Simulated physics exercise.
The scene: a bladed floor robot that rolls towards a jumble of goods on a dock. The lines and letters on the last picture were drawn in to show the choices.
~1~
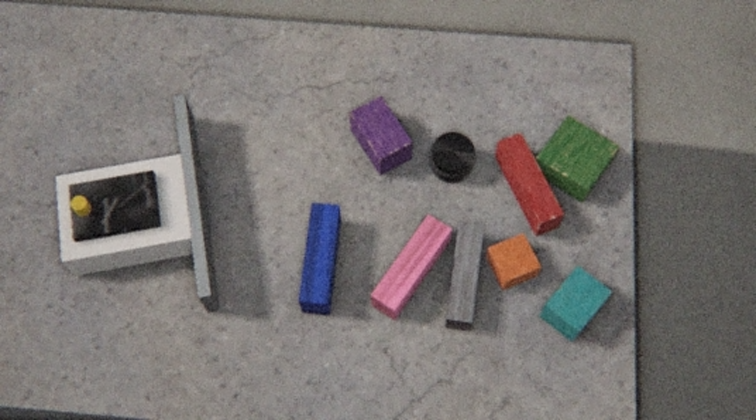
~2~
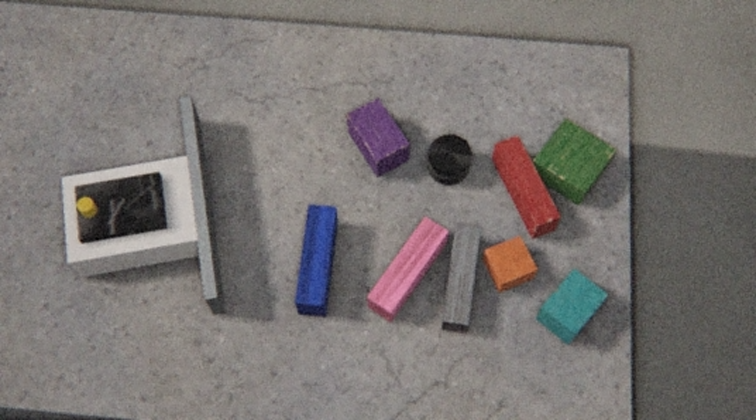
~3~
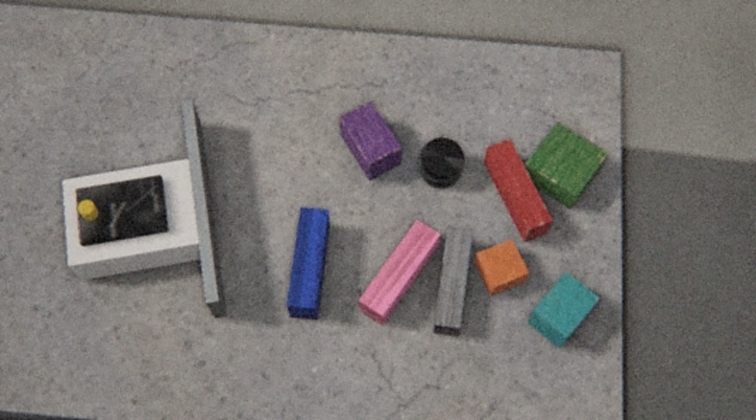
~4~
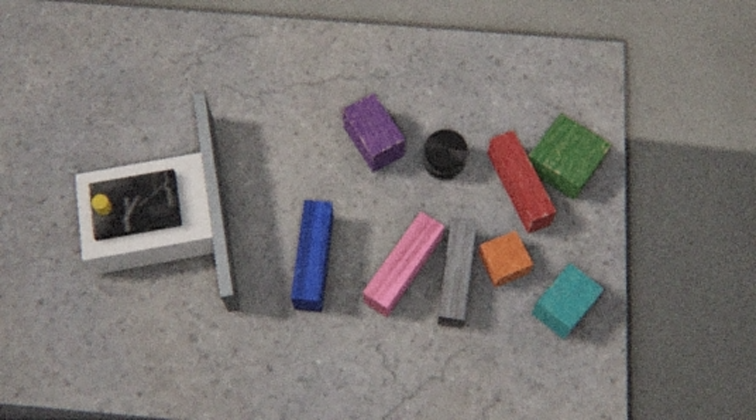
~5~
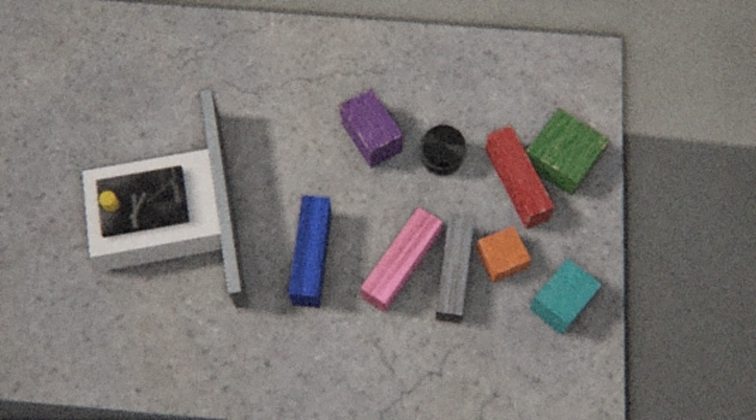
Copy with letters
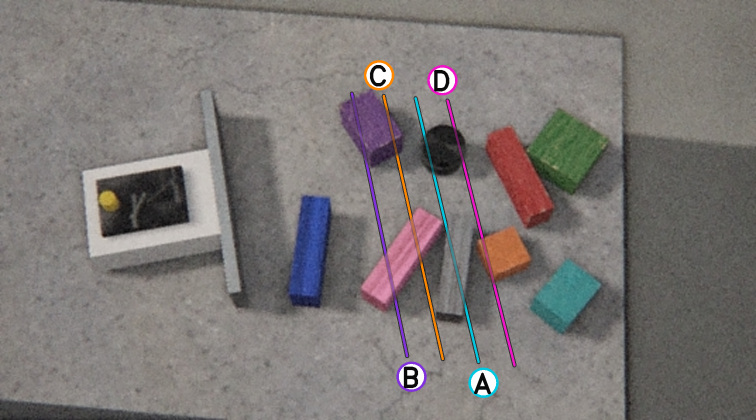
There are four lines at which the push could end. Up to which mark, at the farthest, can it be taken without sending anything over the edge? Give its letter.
D.
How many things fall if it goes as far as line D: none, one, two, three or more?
The count is none.
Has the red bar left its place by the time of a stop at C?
No.
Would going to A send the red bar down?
No.
On the marked copy, A at (446, 223); B at (378, 217); C at (412, 220); D at (479, 226).
With D. Early on, robot (242, 207); blue stick (343, 252); turquoise crate (564, 297).
Further on, robot (335, 214); orange crate (521, 255); grey stick (493, 269).
At the end, robot (408, 220); turquoise crate (622, 298); green crate (602, 149); nothing has fallen.
As for the rest, A is safe but short; B is safe but short; C is safe but short.
